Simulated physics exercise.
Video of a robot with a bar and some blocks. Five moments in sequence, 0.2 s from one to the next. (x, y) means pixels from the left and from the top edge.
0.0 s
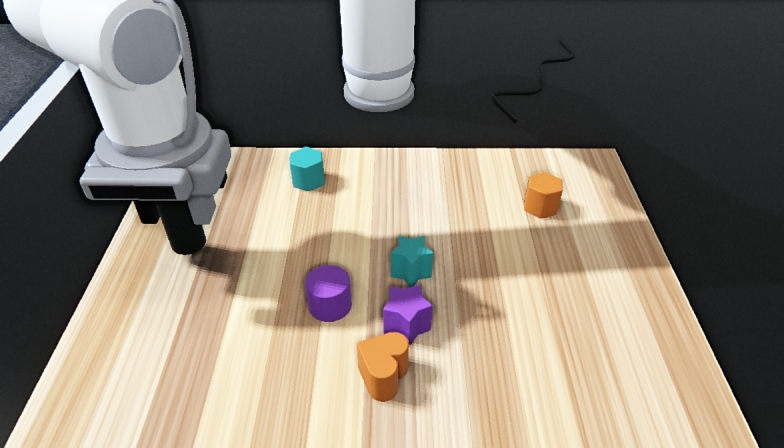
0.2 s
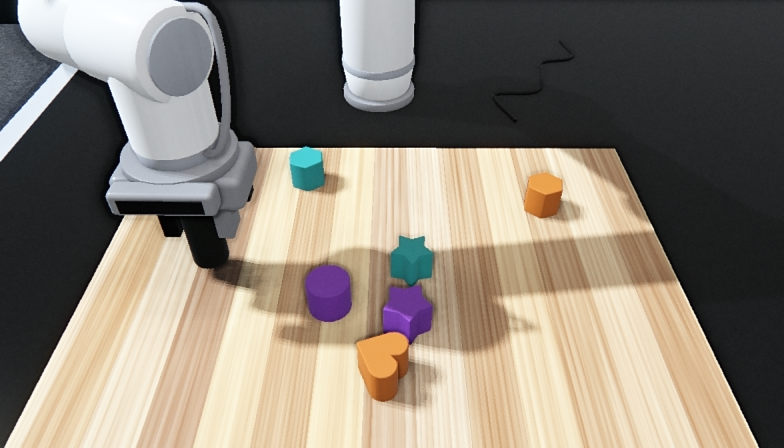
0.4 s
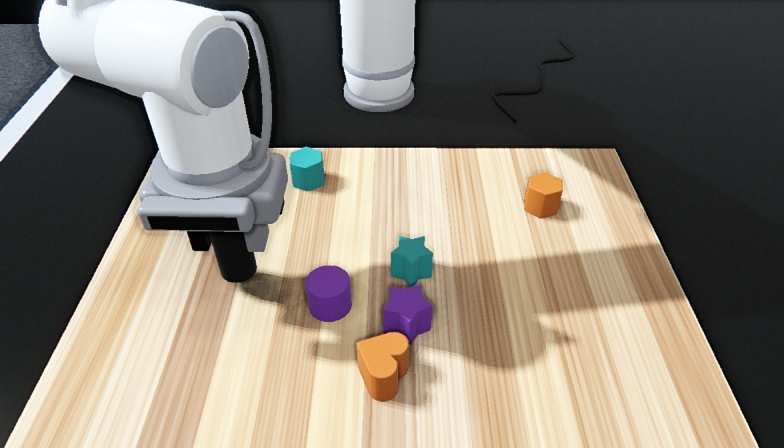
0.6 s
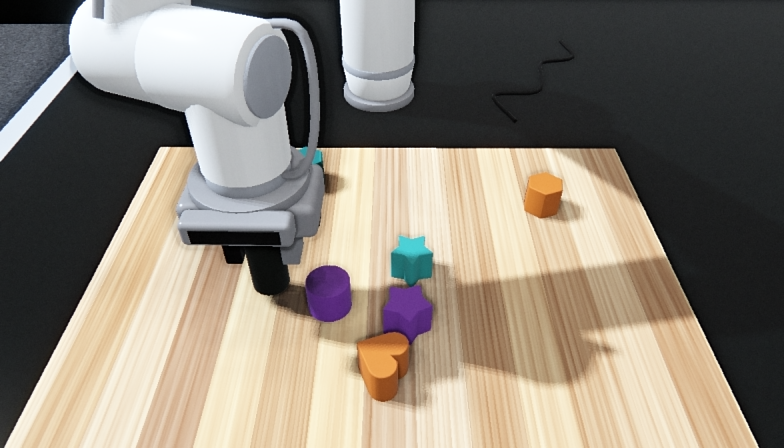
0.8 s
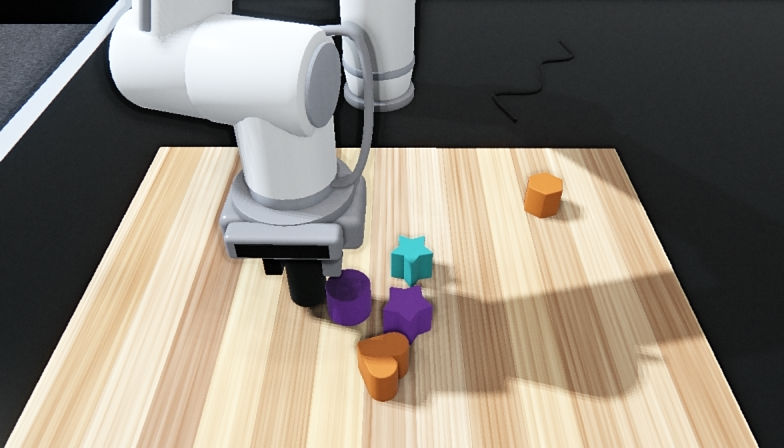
A white and grey robot arm with a black bar at its tip reaches over a pale striped wooden tabletop, seen from a fixed, raised viewpoint. A purple cylinder, turquoise and purple stars and an orange heart sit near the middle, with a turquoise block behind at left and an orange one at right. The arm slides rightward and slightly nearer, hiding the rear turquoise block, then nudges the cylinder slightly right.
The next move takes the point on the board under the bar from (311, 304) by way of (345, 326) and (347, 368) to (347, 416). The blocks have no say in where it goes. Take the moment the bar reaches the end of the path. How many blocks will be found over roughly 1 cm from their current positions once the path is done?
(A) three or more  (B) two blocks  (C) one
I choose A.
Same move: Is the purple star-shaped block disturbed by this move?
Put simply, it goes somewhere else.
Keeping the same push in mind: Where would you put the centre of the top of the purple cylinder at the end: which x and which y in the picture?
The point I'd pick in the picture is (385, 291).
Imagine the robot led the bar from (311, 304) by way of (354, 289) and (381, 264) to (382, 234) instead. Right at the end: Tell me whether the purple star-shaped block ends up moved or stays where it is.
At the moment the path ends, the purple star-shaped block no longer stands where it did.
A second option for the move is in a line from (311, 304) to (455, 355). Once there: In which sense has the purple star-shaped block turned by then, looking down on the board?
Looking down: Clockwise.
The first path, step by step. One third of the way, bar at (345, 317); purple cylinder at (385, 291); purple star-shaped block at (423, 304).
Two thirds of the way, bar at (346, 358); purple cylinder at (385, 291); orange heart block at (388, 359), turned 25° anticlockwise; purple star-shaped block at (423, 304).
At the end, bar at (346, 406); purple cylinder at (385, 291); orange heart block at (390, 370), turned 70° anticlockwise; purple star-shaped block at (423, 304); turquoise star-shaped block in place.
